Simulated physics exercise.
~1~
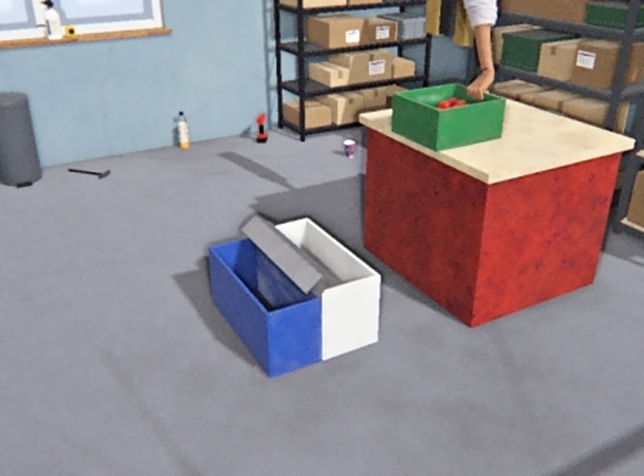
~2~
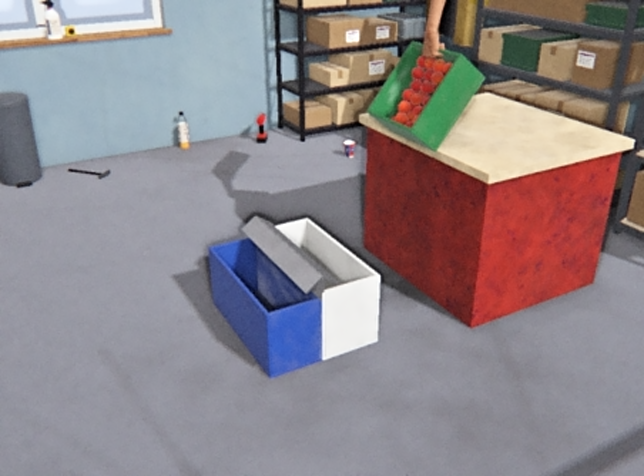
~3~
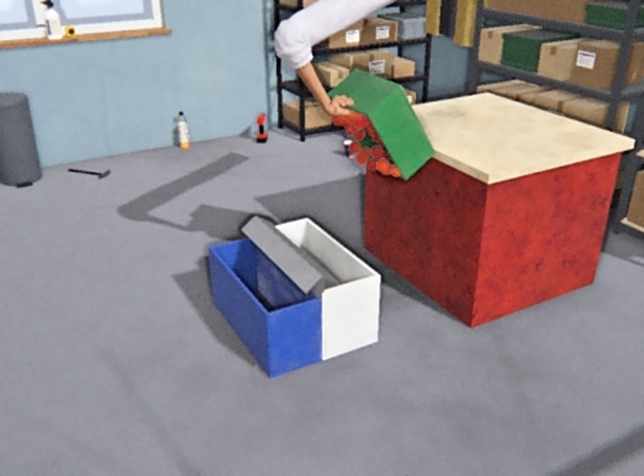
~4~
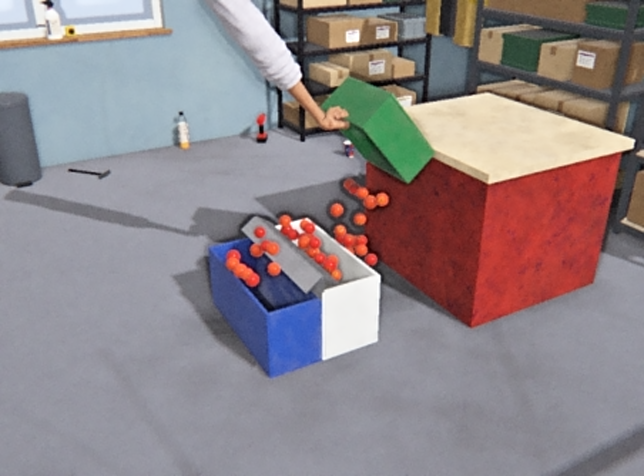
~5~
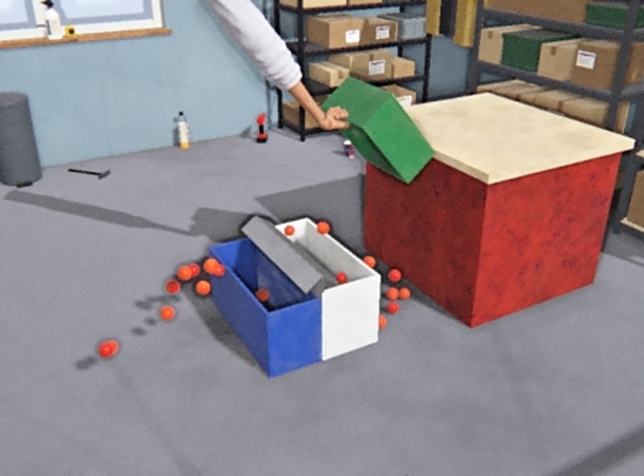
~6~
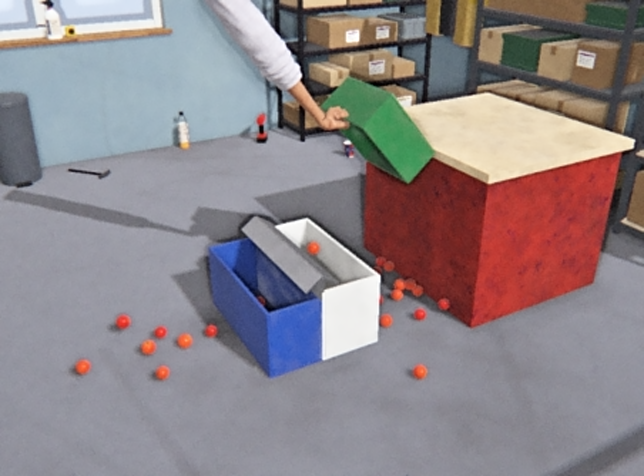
In a storage room with shelves of boxes, a hand tips a green crate over the edge of a red bench, spilling small red balls onto blue and white tubs with a gray splitter; some land inside, while many scatter across the floor on both sides.
